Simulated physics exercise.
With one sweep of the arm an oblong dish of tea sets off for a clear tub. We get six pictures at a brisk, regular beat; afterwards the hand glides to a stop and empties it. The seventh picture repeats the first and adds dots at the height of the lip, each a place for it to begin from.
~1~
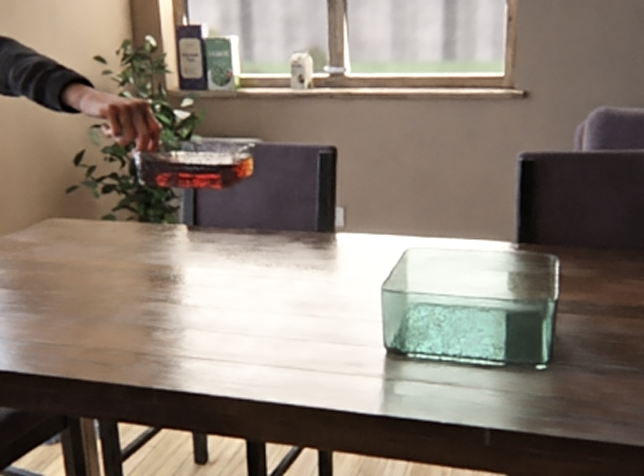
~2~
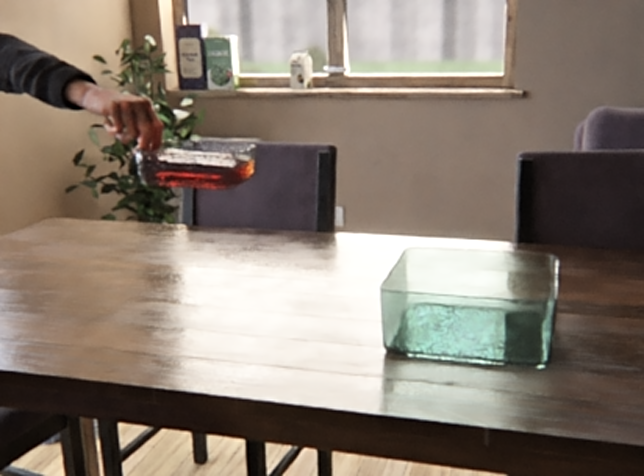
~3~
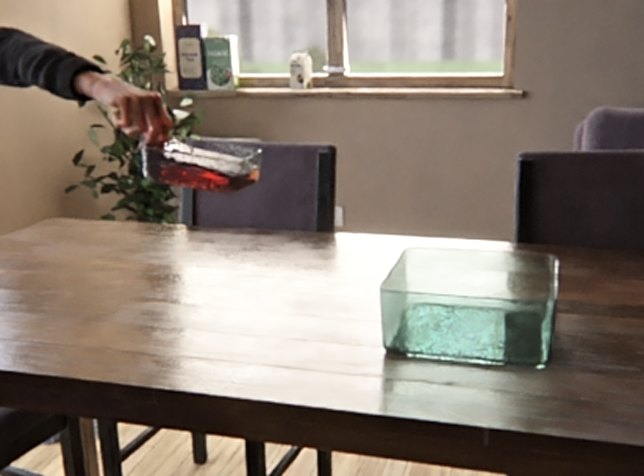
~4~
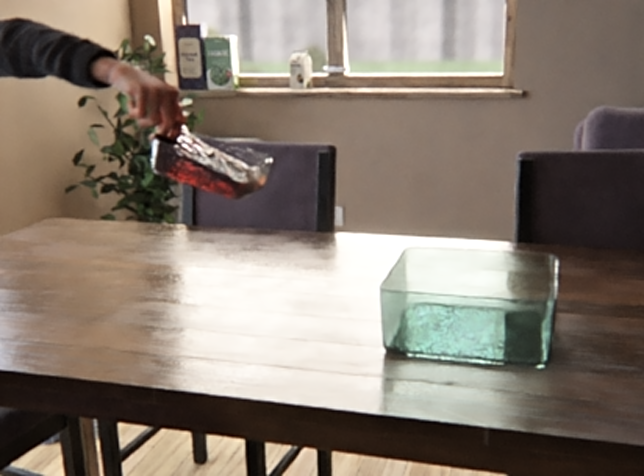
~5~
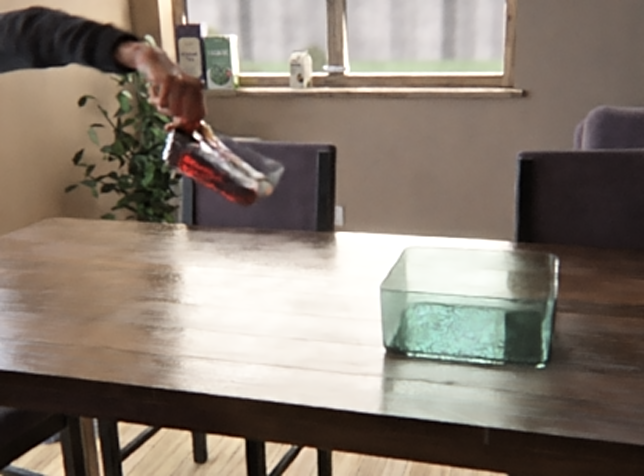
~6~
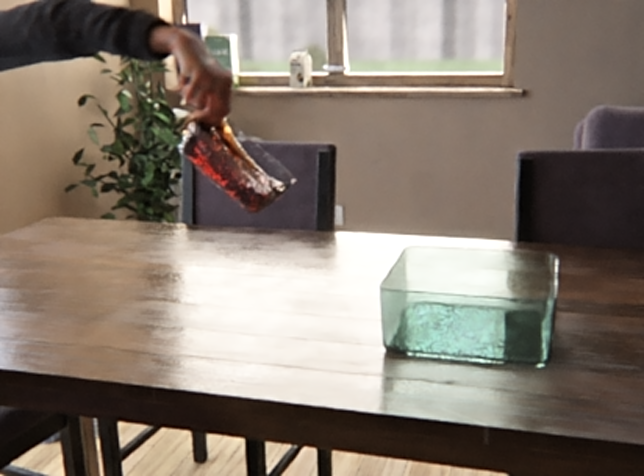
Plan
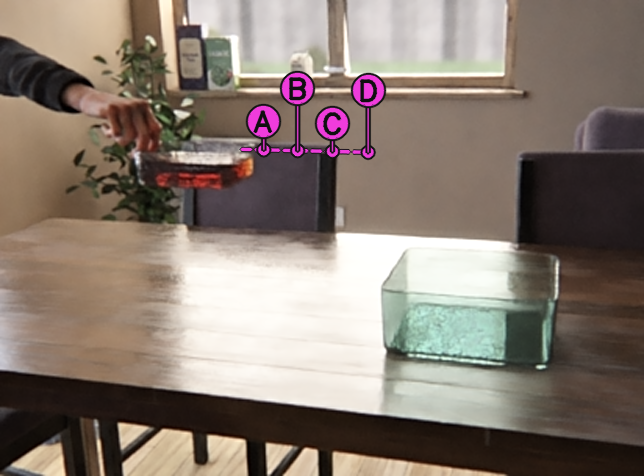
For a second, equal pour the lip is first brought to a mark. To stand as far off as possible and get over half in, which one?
The answer is spot B.
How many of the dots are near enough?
Three.
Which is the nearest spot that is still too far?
It is A.
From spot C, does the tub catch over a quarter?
Yes, it does.
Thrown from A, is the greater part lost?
Yes.
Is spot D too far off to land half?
No, that is safe.
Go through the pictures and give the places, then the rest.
Upright, lip at (242, 149); tub from (383, 350) to (551, 366); nothing has left yet.
Upright, lip at (244, 150); nothing has left yet.
Tipped about 7°, lip at (251, 155); nothing has left yet.
Tipped about 16°, lip at (261, 163); tea is over the rim, down to (172, 134).
Tipped about 27°, lip at (273, 173); tea is over the rim, down to (179, 130).
Tipped about 39°, lip at (285, 185); tea is over the rim, down to (194, 134).
On the marked copy, A at (263, 149); B at (297, 150); C at (332, 151); D at (368, 152).
For spot A, about 33 % lands in the tub, 62 % falls short and 6 % goes beside or beyond.
For spot B, about 65 % lands in the tub, 23 % falls short and 11 % goes beside or beyond.
For spot C, about 87 % lands in the tub, 5 % falls short and 8 % goes beside or beyond.
For spot D, about 92 % lands in the tub, 6 % falls short.
